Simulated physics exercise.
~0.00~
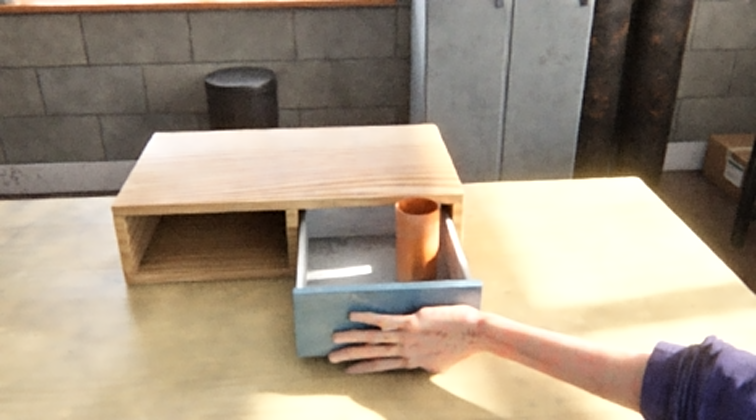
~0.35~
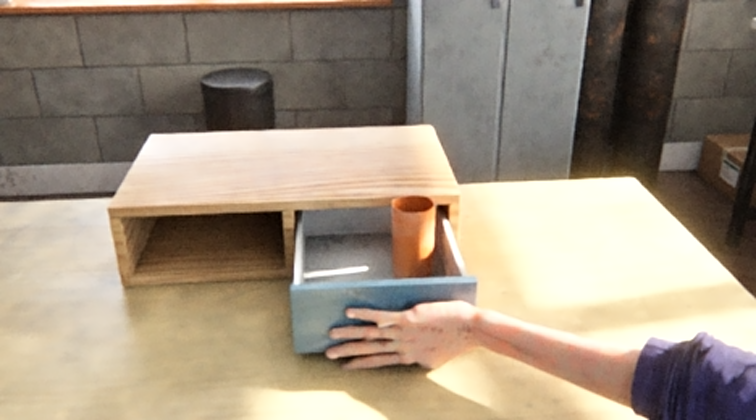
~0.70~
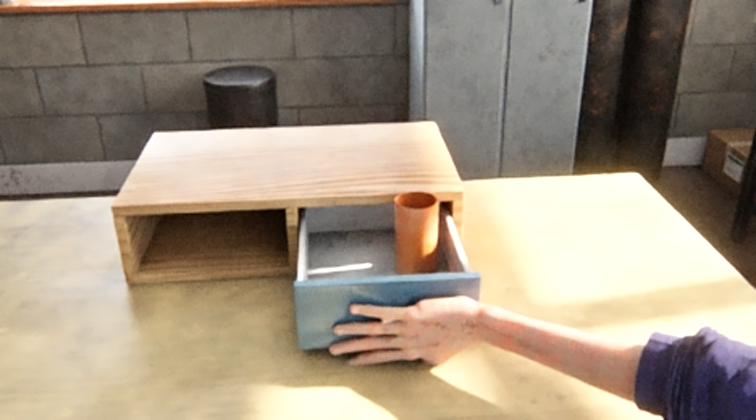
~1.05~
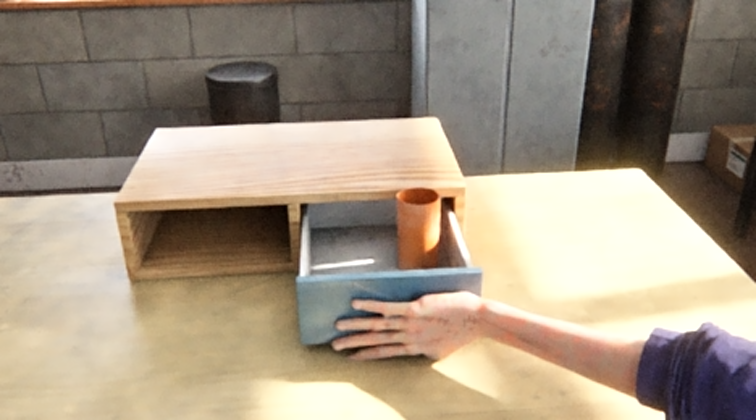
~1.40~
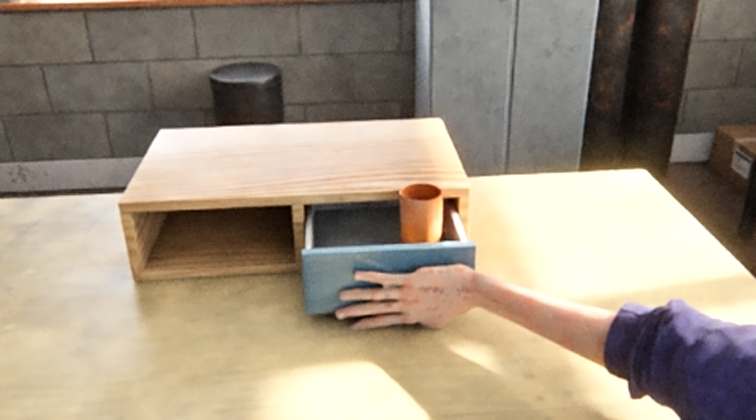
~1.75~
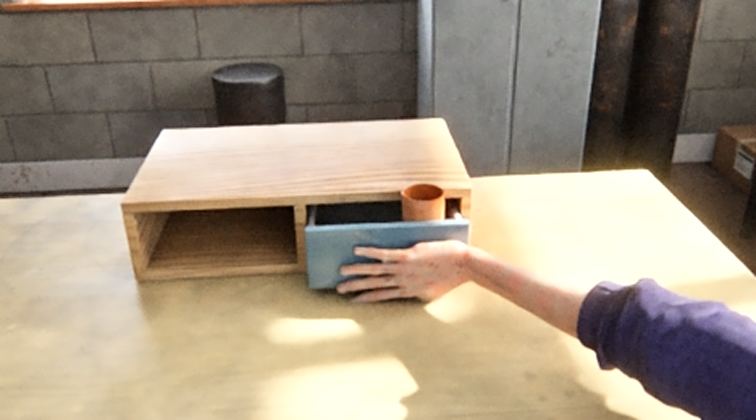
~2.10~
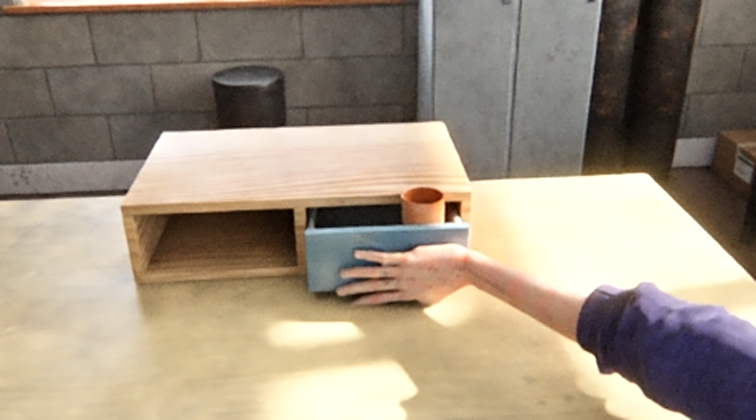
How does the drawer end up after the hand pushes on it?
The drawer ends up ajar, still sticking out from the cabinet with the orange beaker upright inside it.
